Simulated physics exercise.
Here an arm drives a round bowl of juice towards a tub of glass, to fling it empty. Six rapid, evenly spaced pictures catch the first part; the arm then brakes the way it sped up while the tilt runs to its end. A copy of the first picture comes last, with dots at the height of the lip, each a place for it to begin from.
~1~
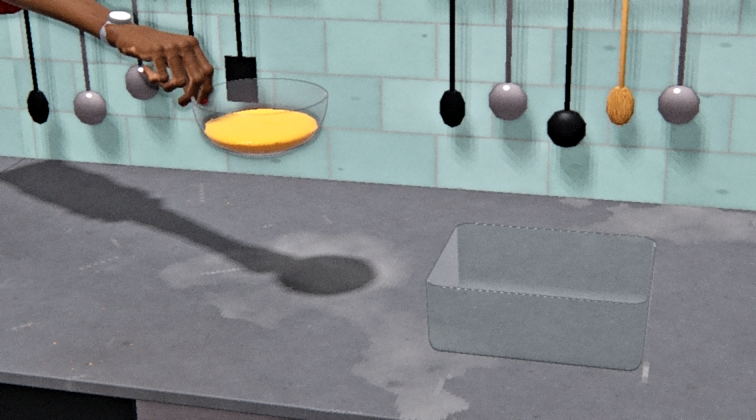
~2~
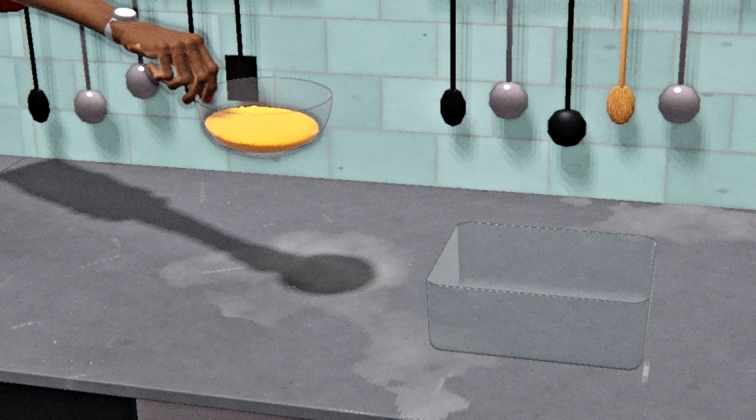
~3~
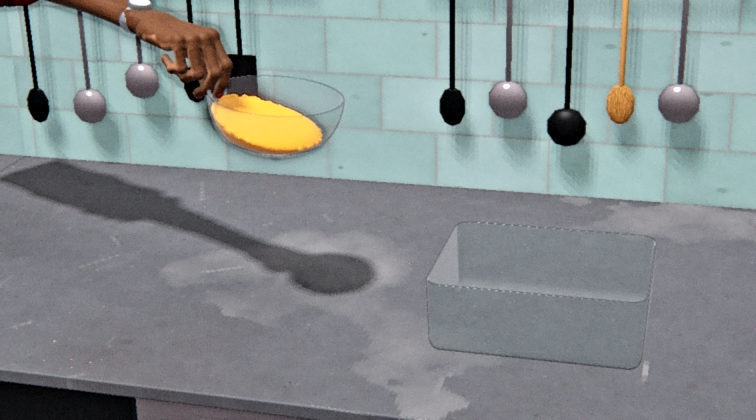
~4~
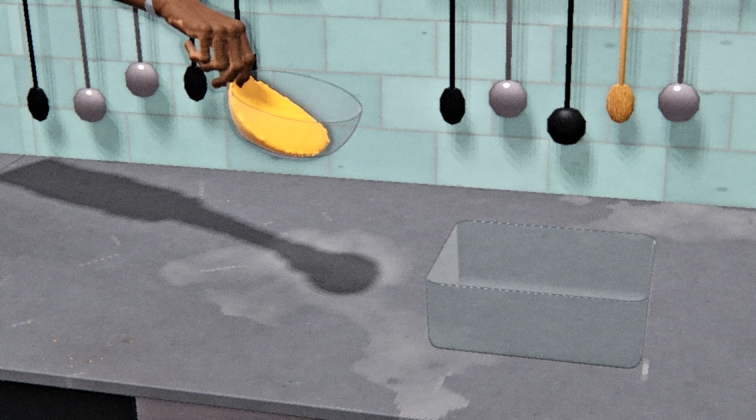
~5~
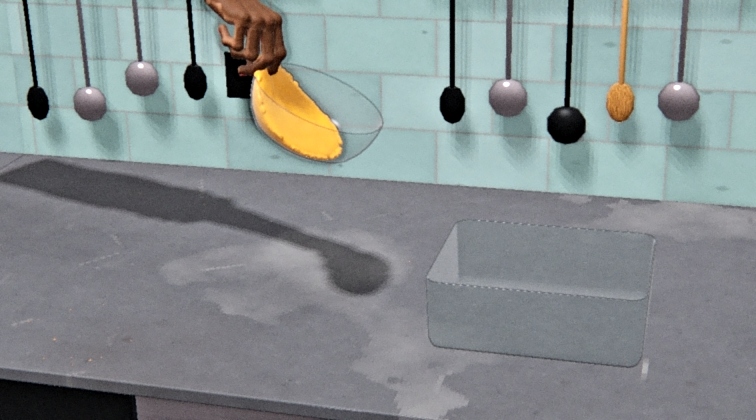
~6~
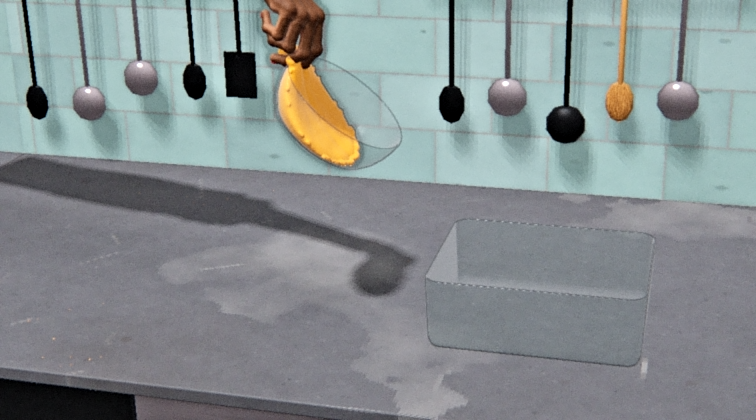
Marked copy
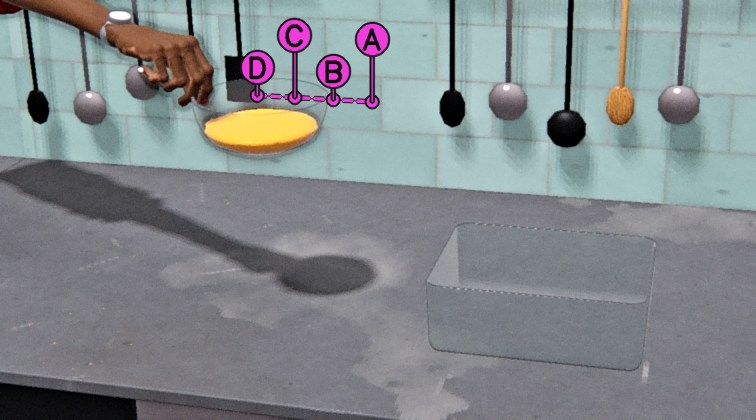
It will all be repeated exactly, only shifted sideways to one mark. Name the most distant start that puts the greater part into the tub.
I would pick place C.
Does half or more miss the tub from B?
No.
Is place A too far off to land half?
No, not at all.
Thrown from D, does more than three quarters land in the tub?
No, it does not.
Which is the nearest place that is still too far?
Here it is place D.
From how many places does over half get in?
Three.
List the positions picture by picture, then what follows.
Upright, lip at (323, 99); tub from (429, 346) to (642, 369); nothing has left yet.
Upright, lip at (327, 99); nothing has left yet.
Tipped about 6°, lip at (340, 104); nothing has left yet.
Tipped about 14°, lip at (358, 114); nothing has left yet.
Tipped about 24°, lip at (379, 127); juice is over the rim, down to (269, 70).
Tipped about 37°, lip at (398, 143); juice is over the rim, down to (302, 65).
On the marked copy, A at (372, 101); B at (333, 99); C at (294, 97); D at (257, 95).
For place A, about 87 % lands in the tub, 6 % falls short and 7 % goes beside or beyond.
For place B, about 77 % lands in the tub, 9 % falls short and 14 % goes beside or beyond.
For place C, about 64 % lands in the tub, 25 % falls short and 11 % goes beside or beyond.
For place D, about 34 % lands in the tub, 61 % falls short and 5 % goes beside or beyond.
